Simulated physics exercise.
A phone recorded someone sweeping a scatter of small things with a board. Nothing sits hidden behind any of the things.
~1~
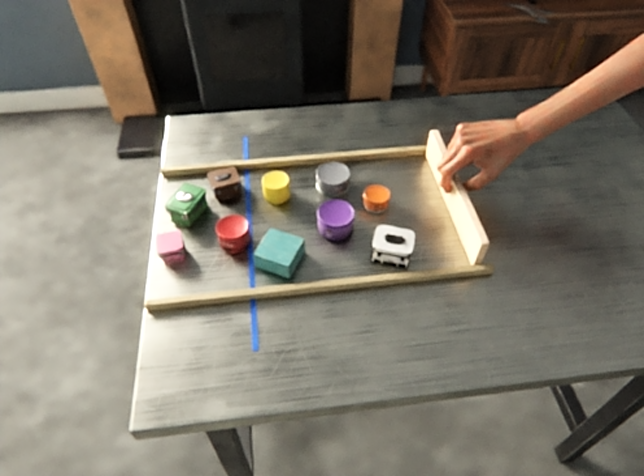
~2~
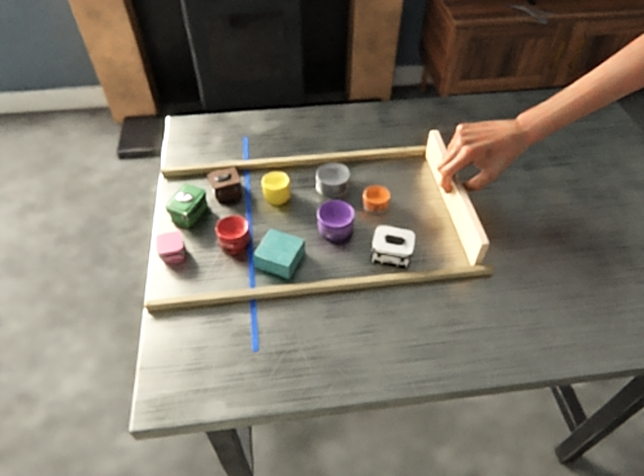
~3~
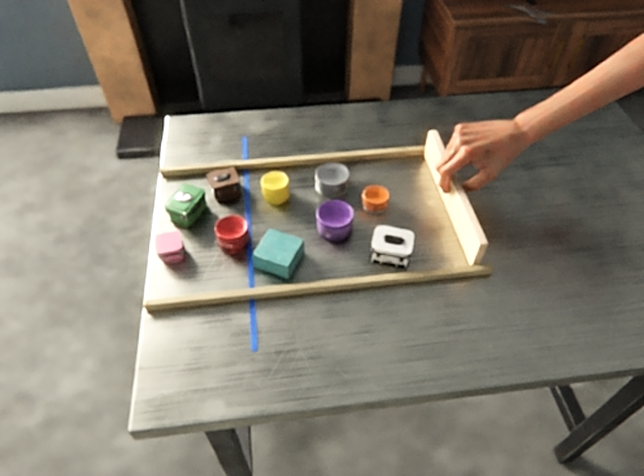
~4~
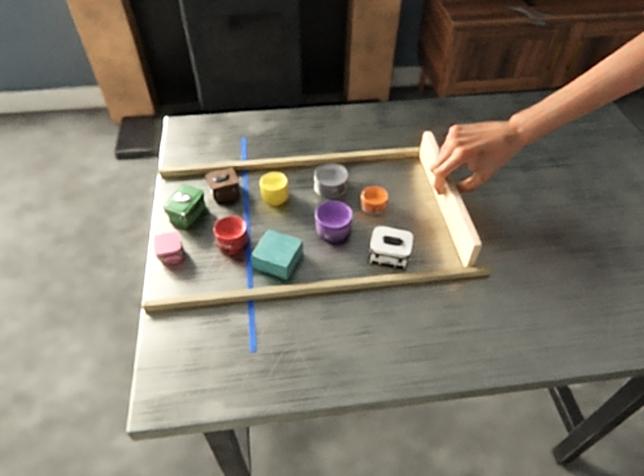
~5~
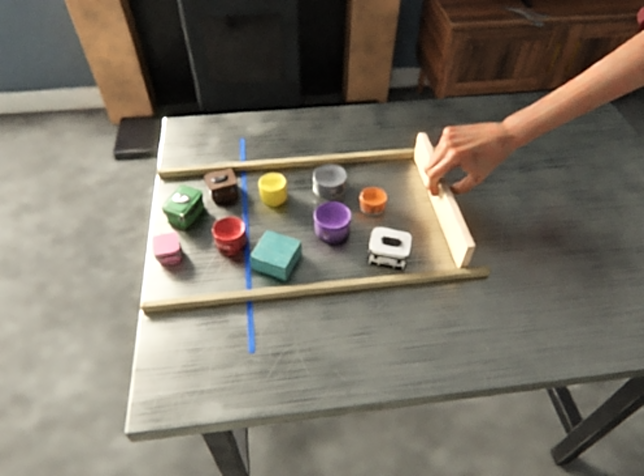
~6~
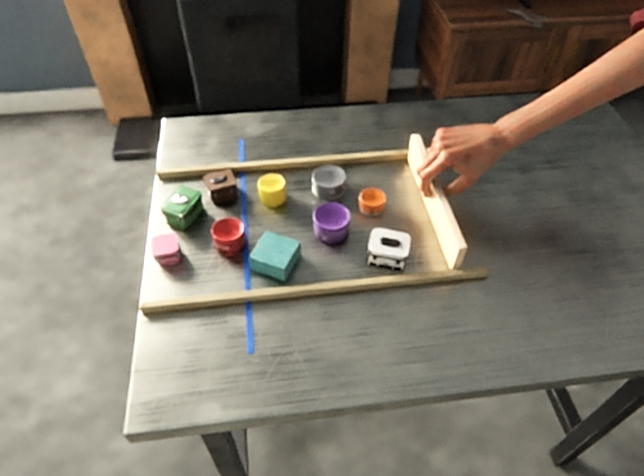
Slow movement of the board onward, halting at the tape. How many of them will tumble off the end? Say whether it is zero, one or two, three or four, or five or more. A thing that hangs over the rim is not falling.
I expect that zero fall off.
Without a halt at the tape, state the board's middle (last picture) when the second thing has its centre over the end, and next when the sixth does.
At (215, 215) for the second, at (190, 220) for the sixth.
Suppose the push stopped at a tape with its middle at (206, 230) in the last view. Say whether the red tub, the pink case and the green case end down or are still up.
The red tub? It is safe. The pink case? It does not stay. The green case? It does not stay.
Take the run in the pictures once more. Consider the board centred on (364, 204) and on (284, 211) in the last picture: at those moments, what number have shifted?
The counts are 2 and 7.
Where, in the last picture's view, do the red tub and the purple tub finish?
In the last picture the first middle sits at (191, 226) and the other at (226, 233).
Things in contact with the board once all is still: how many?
The count in contact is 4.
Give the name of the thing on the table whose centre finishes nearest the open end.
I'd go with the pink case.
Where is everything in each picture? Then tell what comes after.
The first frame shows pink case (171, 247); green case (188, 205); brown case (225, 184); board (454, 193); tape (249, 224).
The second frame shows green case (188, 206); white case (393, 247).
The third frame shows brown case (224, 184); purple tub (335, 221).
The fourth frame shows pink case (169, 249); turquoise block (278, 254).
The fifth frame shows green case (184, 207); yellow lid (273, 190).
The sixth frame shows pink case (167, 250); green case (183, 208); brown case (221, 186); board (434, 197); tape (245, 227).
Early on, none off yet; pink case at rest near (167, 250); green case at rest near (183, 208); brown case at rest near (221, 186).
Finally, the number that fall off is zero.
